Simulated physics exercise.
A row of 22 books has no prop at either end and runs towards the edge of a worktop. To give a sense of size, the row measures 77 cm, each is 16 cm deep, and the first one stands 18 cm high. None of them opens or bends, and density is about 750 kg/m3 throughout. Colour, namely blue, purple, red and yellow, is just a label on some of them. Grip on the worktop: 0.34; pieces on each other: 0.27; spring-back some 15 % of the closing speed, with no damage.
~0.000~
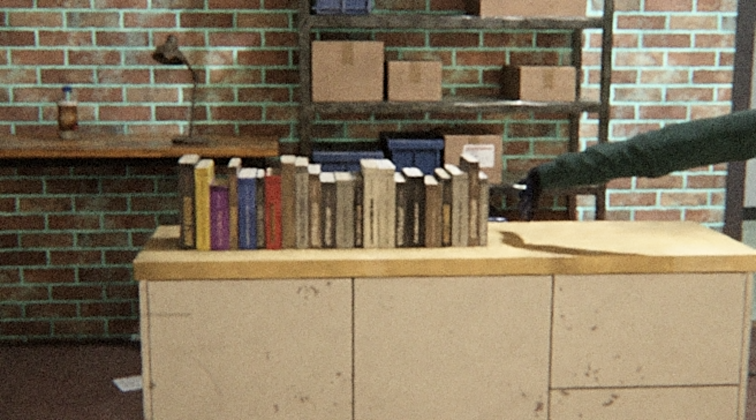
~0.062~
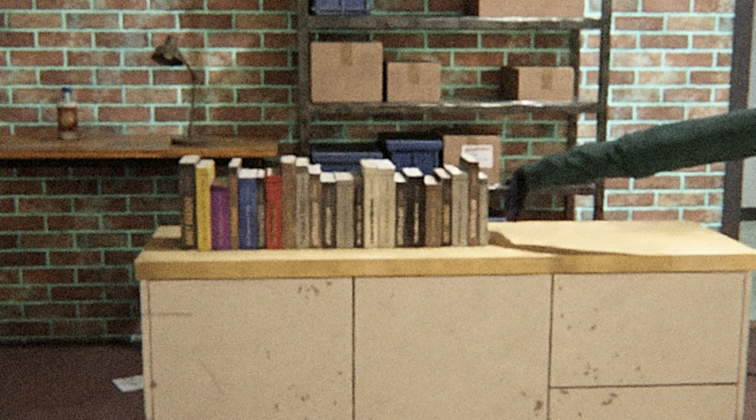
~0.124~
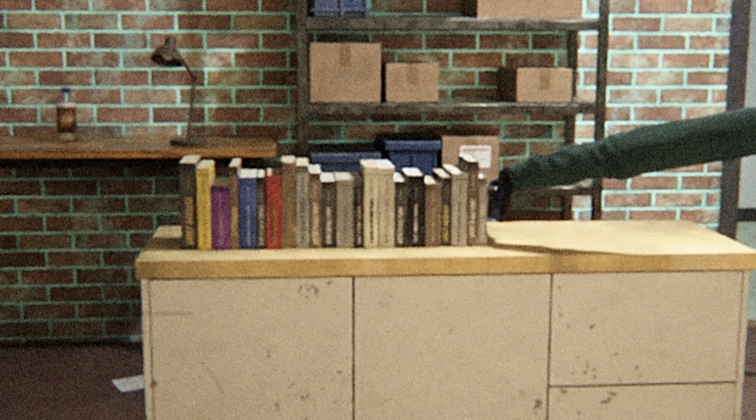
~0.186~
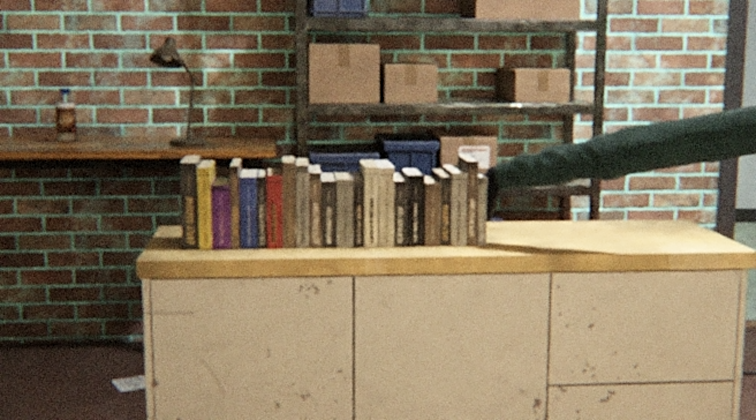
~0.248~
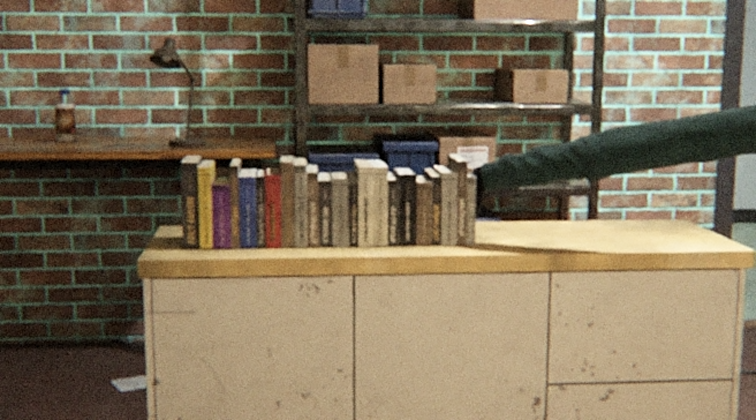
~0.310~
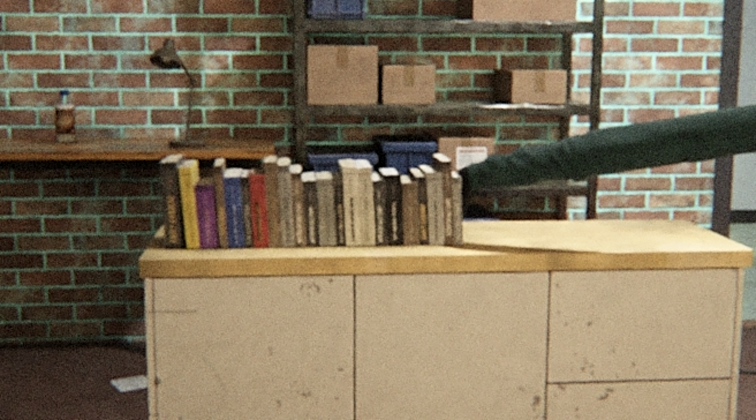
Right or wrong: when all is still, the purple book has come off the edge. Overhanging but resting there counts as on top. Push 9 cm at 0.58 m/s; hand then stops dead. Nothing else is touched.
Right.
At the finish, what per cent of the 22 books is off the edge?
Roughly 15 per cent of them.
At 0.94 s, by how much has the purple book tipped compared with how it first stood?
Tilt from start: Approx. 110 degrees.
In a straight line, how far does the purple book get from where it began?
Start and end are some 85 cm apart.
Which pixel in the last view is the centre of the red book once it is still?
Roughly at (206, 215).
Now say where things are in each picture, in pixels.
In the first frame (we follow the side turned to the camera; the camera moves round a little), hand (538, 187) 12 cm from the first; purple book (220, 218); yellow book (203, 210); red book (273, 213); no piece has moved.
The second frame shows hand (524, 187) 8 cm from the first; purple book (220, 218).
The third frame shows hand (510, 186) 44 mm from the first; purple book (221, 218).
The fourth frame shows hand (495, 186) 8 mm from the first; purple book (221, 218).
The fifth frame shows hand (481, 186) 28 mm in; purple book (221, 217); 10 stirred so far.
The sixth frame shows hand (468, 186) 6 cm in; purple book (207, 217) tipped 3°; yellow book (189, 208) tipped 4°; red book (259, 212) displaced 42 mm; 22 stirred so far.
Around 0.37 s, none of the 22 books off the edge, 22 disturbed; purple book tipped 9°; yellow book tipped 14°.
Around 0.44 s, none of the 22 books off the edge, 22 disturbed; purple book tipped 18°; yellow book tipped 31°.
Around 0.68 s, 2 of the 22 books off the edge; purple book tipped 69°; yellow book upside down.
Around 0.94 s, 3 of the 22 books off the edge; purple book on its side; blue book on its side.
Finally (1.3 s), 3 of the 22 books off the edge; purple book on its side; yellow book on its side; blue book on its side.
